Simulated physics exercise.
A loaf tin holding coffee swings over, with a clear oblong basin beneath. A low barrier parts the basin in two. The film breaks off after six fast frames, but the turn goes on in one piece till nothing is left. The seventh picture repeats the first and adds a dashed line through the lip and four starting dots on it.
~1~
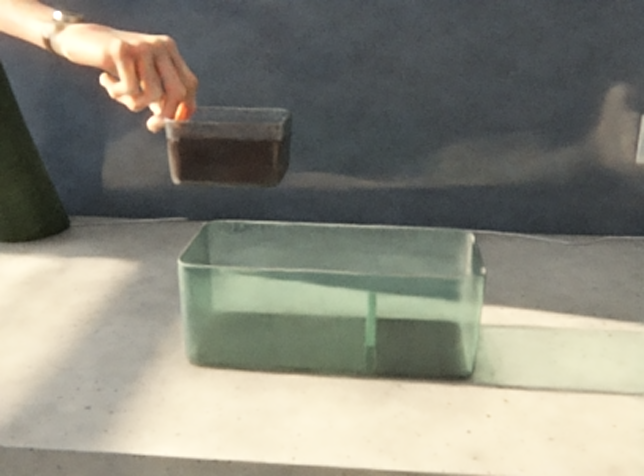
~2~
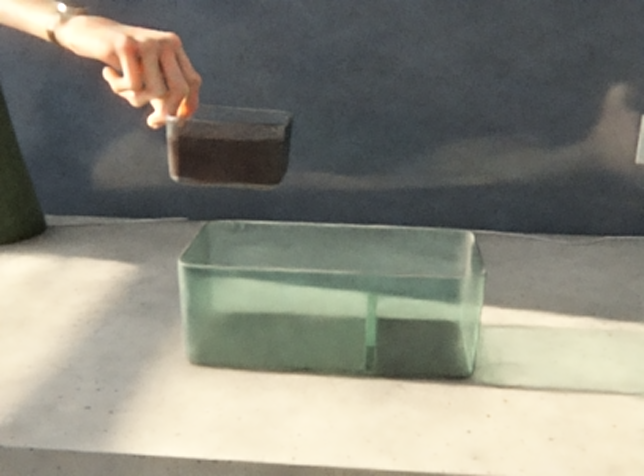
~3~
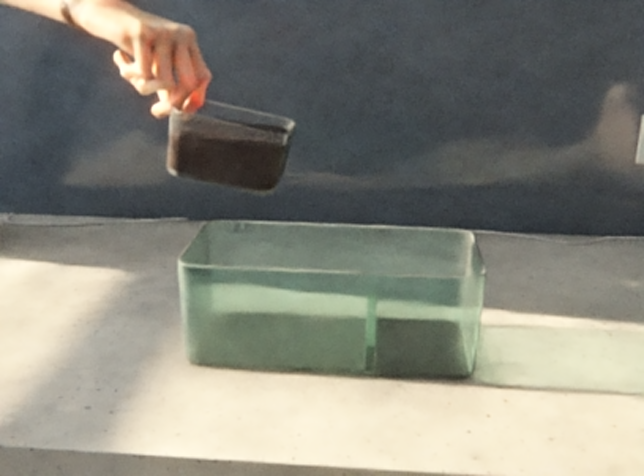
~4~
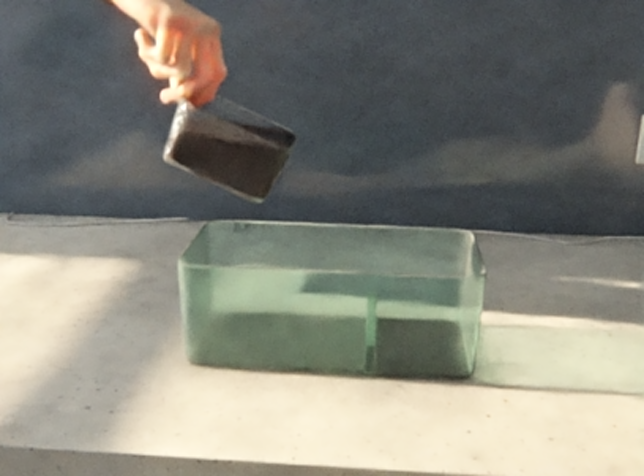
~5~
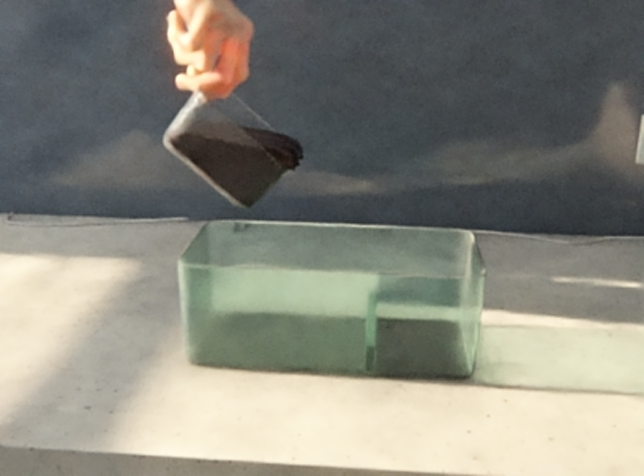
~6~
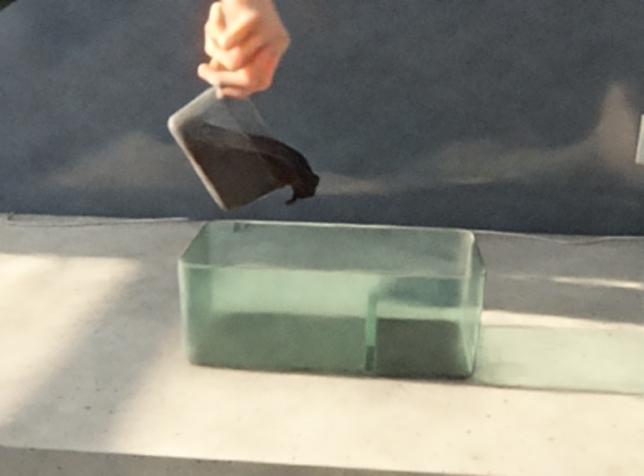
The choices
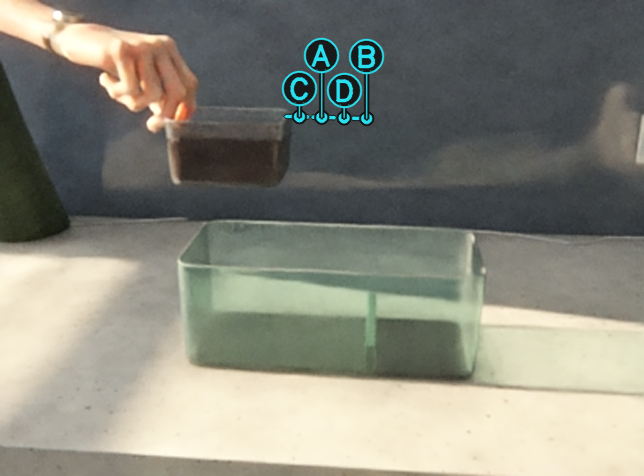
Above a clear divided basin, a hand tilts a tin rightward, and dark coffee emerges.
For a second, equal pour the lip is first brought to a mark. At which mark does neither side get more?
The best spot is D.
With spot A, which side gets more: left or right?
The left one.
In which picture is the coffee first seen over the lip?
Picture 5.
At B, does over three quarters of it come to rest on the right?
No, it does not.
On the marked copy, A at (321, 117); B at (366, 118); C at (299, 116); D at (344, 118).
Choosing A, about 67 % ends left of the wall and 31 % right of it.
Choosing B, about 36 % ends left of the wall and 62 % right of it.
Choosing C, about 81 % ends left of the wall and 17 % right of it.
Choosing D, about 47 % ends left of the wall and 50 % right of it; 3 % is lost outside.
